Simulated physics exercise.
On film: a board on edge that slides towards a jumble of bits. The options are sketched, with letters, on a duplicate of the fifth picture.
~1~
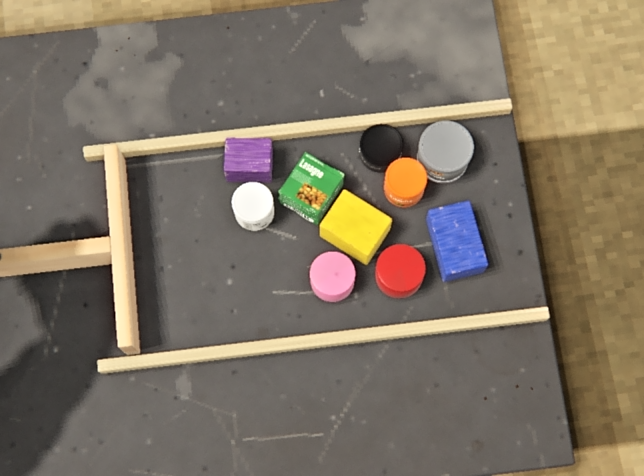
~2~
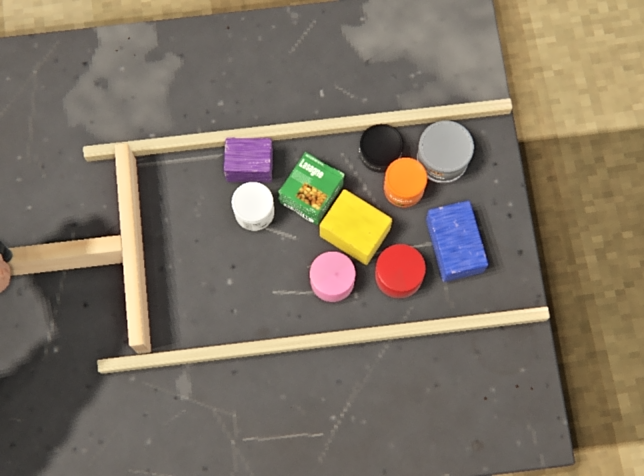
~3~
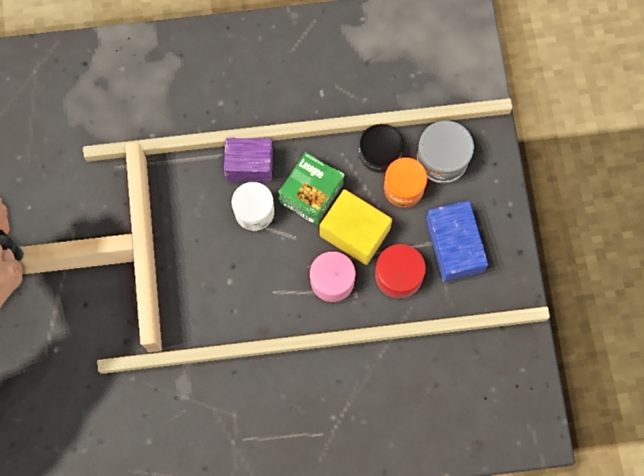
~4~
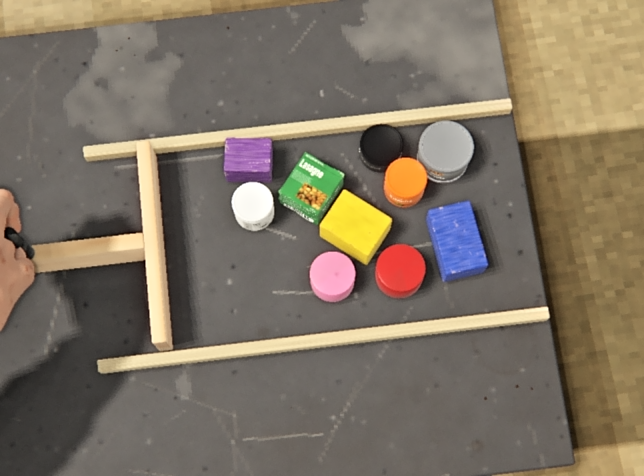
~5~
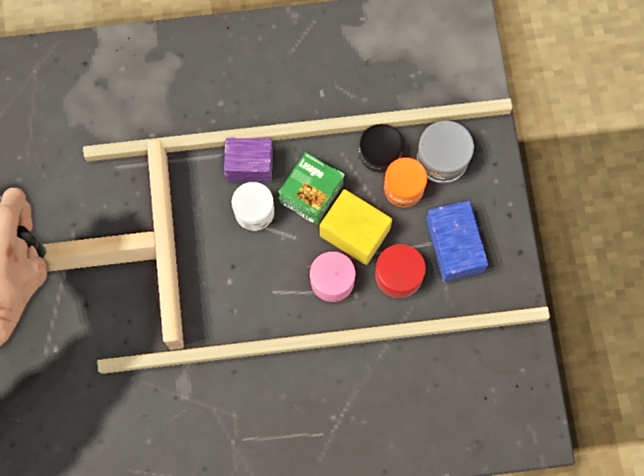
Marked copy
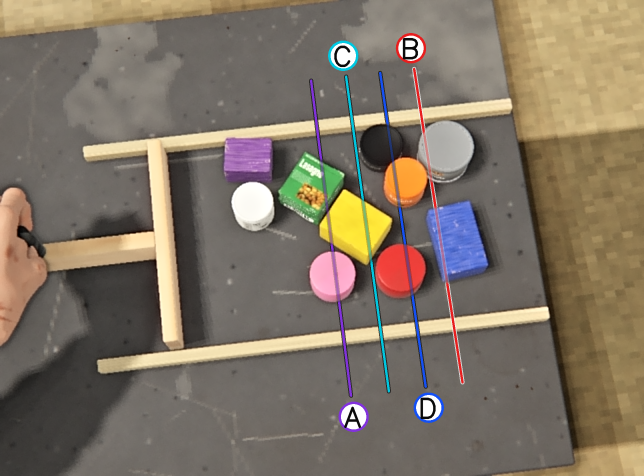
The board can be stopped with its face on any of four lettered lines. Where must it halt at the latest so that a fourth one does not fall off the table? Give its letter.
B.
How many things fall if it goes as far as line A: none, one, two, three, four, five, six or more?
By then, none.
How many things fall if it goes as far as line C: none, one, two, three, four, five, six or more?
The count is none.
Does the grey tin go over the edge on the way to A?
By then, no.
On the copy, A at (330, 232); B at (437, 220); C at (367, 228); D at (402, 224).
On B. First, board (261, 226); purple block (283, 153); green packet (324, 184).
Then, board (360, 215); blue block (485, 242); grey tin (468, 151).
Finally, board (436, 206); blue block over the edge; grey tin over the edge; two fallen.
By contrast, A is within the limit but short; C is within the limit but short; D is within the limit but short.
